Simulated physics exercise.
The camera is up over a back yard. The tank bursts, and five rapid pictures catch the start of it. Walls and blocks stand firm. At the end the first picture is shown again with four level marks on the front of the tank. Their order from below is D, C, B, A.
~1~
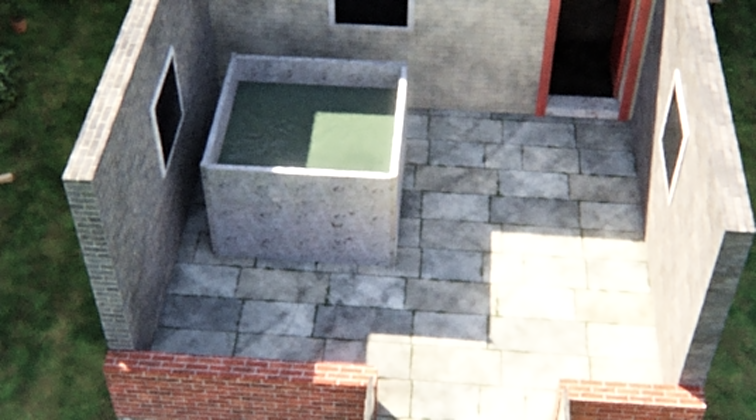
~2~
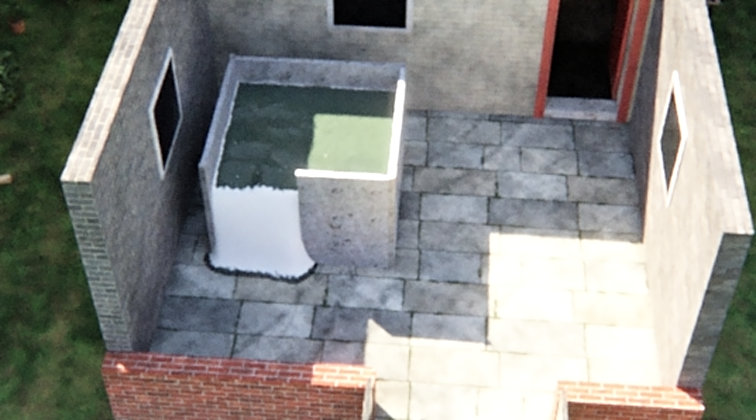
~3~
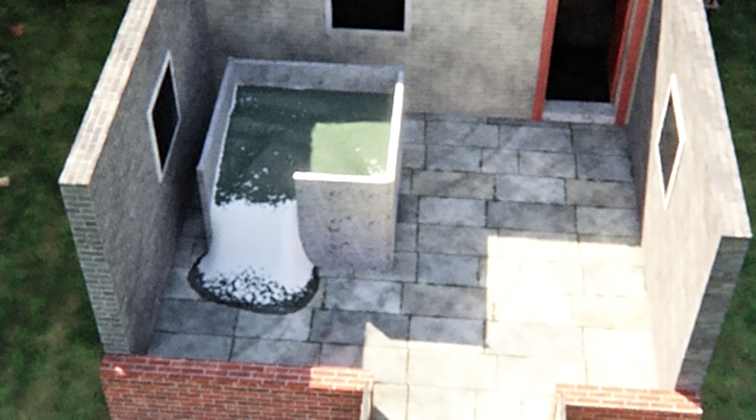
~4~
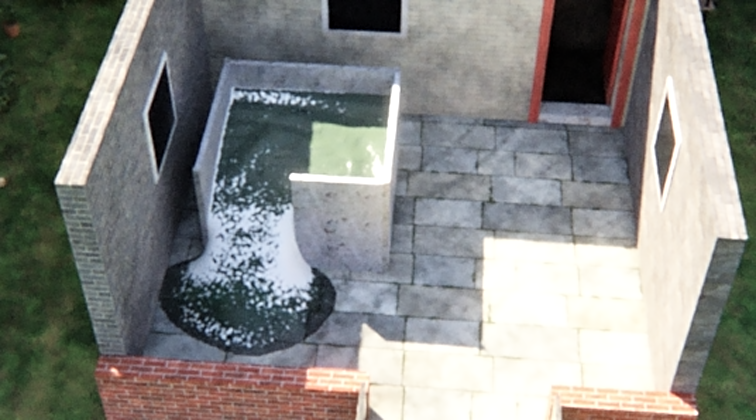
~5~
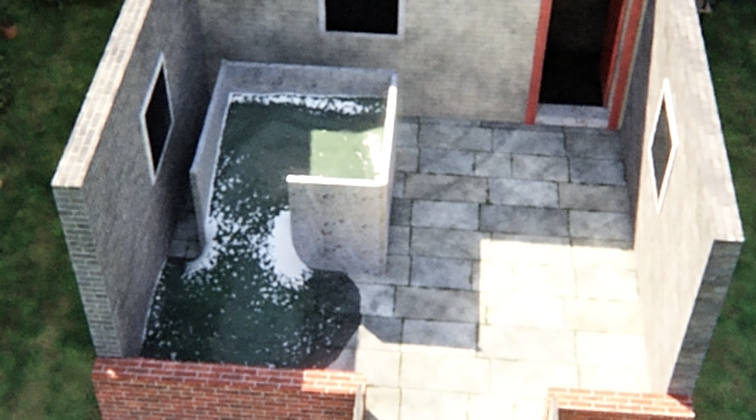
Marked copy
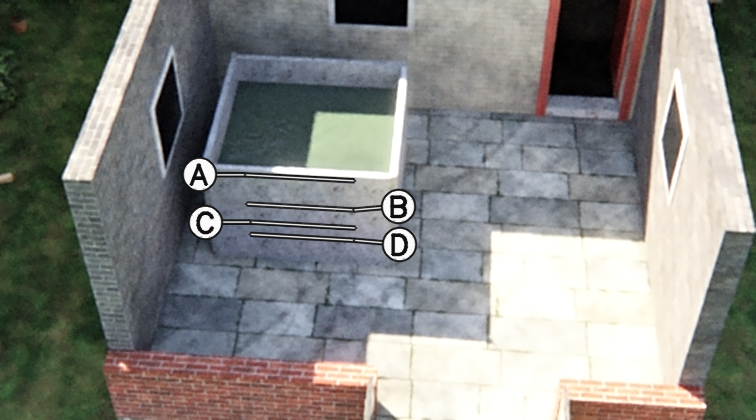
In a walled back yard, part of the front of a square stone tank opened on the left, and the greenish water poured out in a white, foamy rush, spreading across the paving toward the low brick wall.
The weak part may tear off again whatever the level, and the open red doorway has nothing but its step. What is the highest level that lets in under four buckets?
C.
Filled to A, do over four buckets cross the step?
Yes.
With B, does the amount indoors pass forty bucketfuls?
No, it does not.
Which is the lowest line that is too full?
The answer is B.
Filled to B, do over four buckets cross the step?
Yes.
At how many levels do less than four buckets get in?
Two.
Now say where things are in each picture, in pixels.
In the first picture, water in the tank at rest, its middle at (311, 136); foot of the red doorway at (581, 117); open gate at (468, 368).
In the second picture, 2 % of the ground under water, visible out to (209, 255).
In the third picture, 4 % of the ground under water, visible out to (287, 306).
In the fourth picture, 9 % of the ground under water, visible out to (188, 317).
In the fifth picture, 16 % of the ground under water, visible out to (340, 331).
In white, A at (298, 177); B at (300, 207); C at (302, 225); D at (302, 237); from the bottom up D, C, B, A.
Choosing A, dozens of bucketfuls pour in.
Choosing B, about 12 bucketfuls get in.
Choosing C, a bucket or two gets in.
Choosing D, nothing gets over.
